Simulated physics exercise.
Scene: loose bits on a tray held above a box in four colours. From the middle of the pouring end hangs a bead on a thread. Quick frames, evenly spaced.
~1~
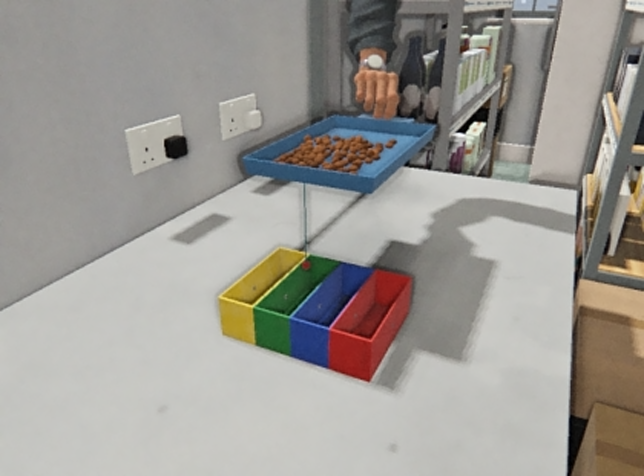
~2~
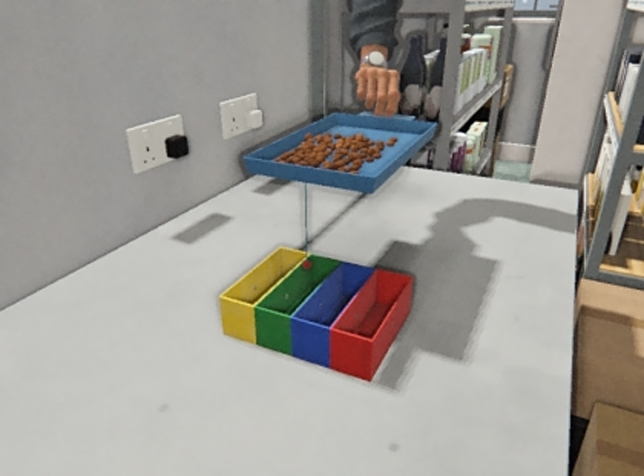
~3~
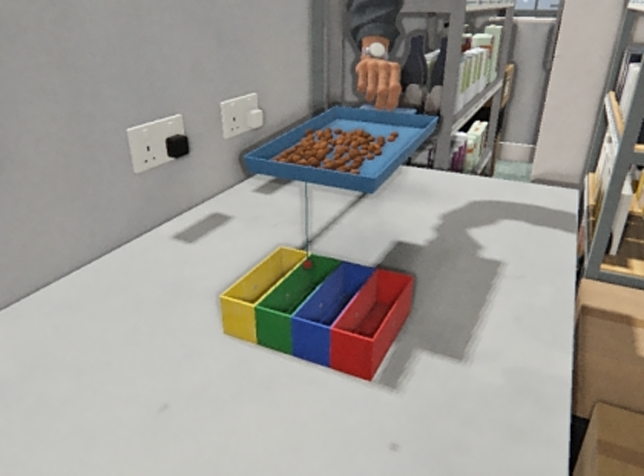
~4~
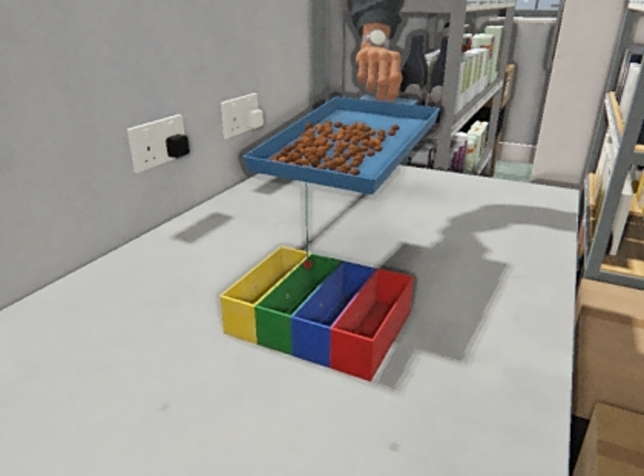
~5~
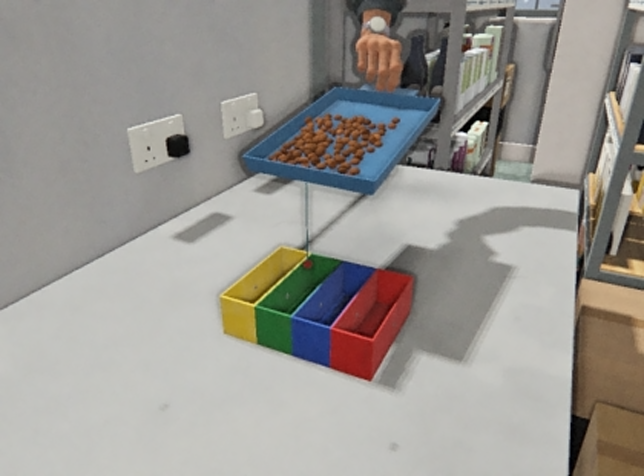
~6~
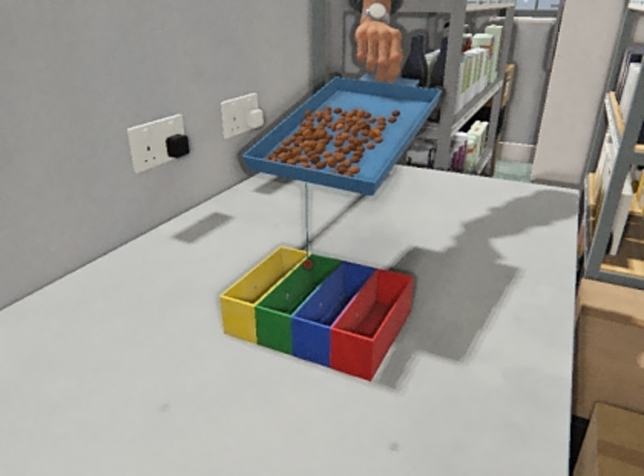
The clip shows a hand behind a blue tray of small brown bits above a yellow, green, blue and red box; the tray's far side gradually rises, tilting it toward the viewer, while the box stays still.
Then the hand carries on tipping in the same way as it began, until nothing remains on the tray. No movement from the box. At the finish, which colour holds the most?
Blue holds the most.
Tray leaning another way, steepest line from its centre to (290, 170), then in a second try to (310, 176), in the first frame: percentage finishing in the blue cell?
Respectively close to 0 and 20 in a hundred.
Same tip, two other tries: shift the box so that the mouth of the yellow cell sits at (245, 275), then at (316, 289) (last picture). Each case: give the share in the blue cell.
First try: Roughly 30 per cent; second try: Roughly 0 per cent.
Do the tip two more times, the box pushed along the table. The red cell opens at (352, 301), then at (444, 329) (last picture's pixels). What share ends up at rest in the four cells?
Roughly 100 %, then roughly 70 %.
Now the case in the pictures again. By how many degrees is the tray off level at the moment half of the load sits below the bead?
It's turned some 100 degrees by then.
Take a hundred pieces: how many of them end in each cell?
I'd put the yellow cell near 10, the green cell near 20, the blue cell near 40, and the red cell near 20.
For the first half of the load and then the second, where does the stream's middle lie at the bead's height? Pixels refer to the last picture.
First roughly (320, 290), then roughly (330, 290).
Soon, tray tipped steeply; all on the tray.
A while on, tray tipped right over; about half on the tray; about a quarter in the blue cell; a small part in the green cell; a small part in the red cell; a stray few in the yellow cell; about a quarter falling or outside the box.
Towards the end, tray tipped past a quarter turn; about half in the blue cell; about a quarter in the green cell; about a quarter in the red cell; a small part in the yellow cell; a small part falling or outside the box.
Finally, tray tipped past a quarter turn; about half in the blue cell; about a quarter in the green cell; about a quarter in the red cell; a small part in the yellow cell; a small part outside the box.
